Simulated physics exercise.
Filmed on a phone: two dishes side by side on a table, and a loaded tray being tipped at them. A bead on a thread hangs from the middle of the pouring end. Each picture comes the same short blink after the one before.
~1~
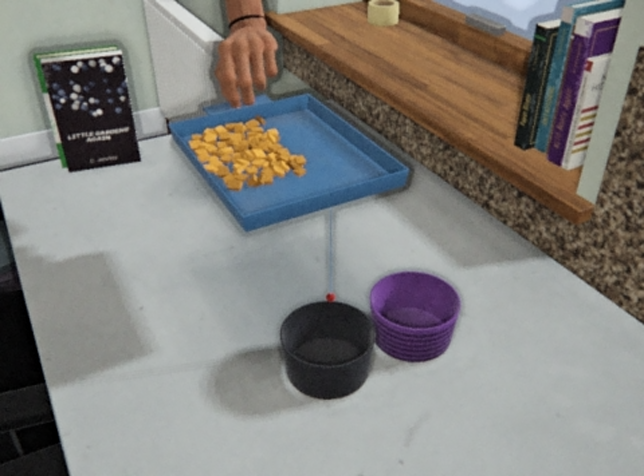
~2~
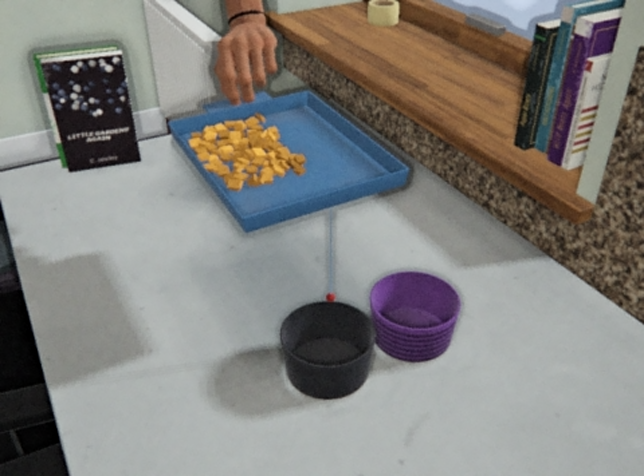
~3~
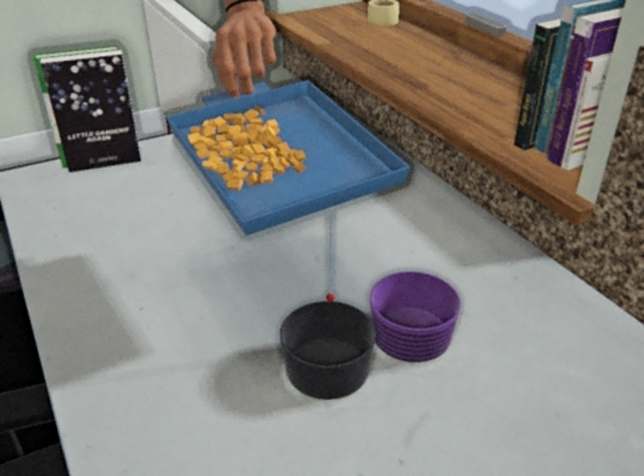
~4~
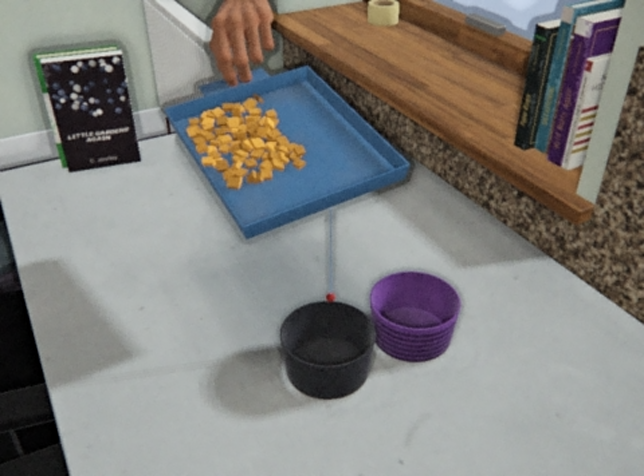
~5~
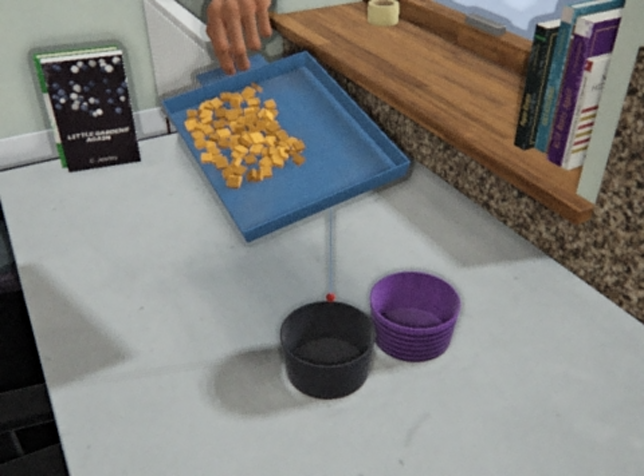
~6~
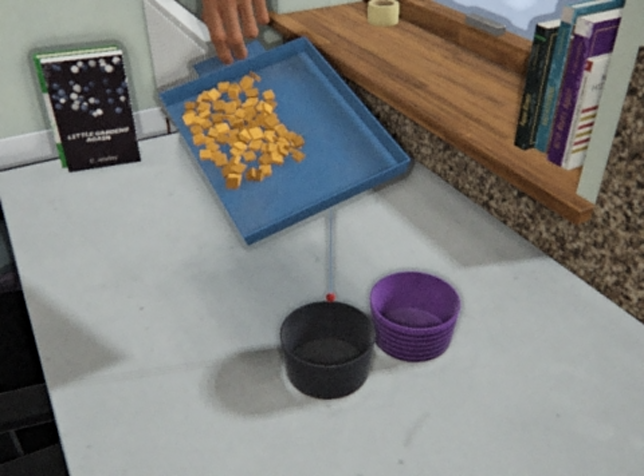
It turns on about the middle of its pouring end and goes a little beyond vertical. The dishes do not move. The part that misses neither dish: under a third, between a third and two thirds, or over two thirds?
Together they catch under a third.
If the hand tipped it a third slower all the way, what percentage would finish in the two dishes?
About 20 per cent.
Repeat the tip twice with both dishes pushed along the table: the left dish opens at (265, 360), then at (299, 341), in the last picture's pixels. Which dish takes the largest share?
The first try: The dish on the left. The second: The left dish.
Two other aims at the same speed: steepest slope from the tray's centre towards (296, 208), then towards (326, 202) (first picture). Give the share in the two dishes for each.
The first gives 40 %, the second 60 %.
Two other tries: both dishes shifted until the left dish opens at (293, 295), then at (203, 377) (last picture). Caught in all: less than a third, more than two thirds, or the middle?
In turn: Under a third; in the middle band.
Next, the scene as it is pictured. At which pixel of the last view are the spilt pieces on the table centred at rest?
At about (252, 373).
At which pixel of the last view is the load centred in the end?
Around (257, 373).
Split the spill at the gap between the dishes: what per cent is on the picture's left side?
It comes to 100 per cent or so.
Shortly afterwards, tray tipped steeply; all but a few on the tray; only a few in the air.
Next, tray tipped past a quarter turn; a little on the tray; only a few in the left dish; near half outside both; near a quarter in the air.
Some moments later, tray tipped past a quarter turn; a little in the left dish; all but a few outside both.
In the end, tray tipped past a quarter turn; a little in the left dish; none at all in the right dish; all but a few outside both.
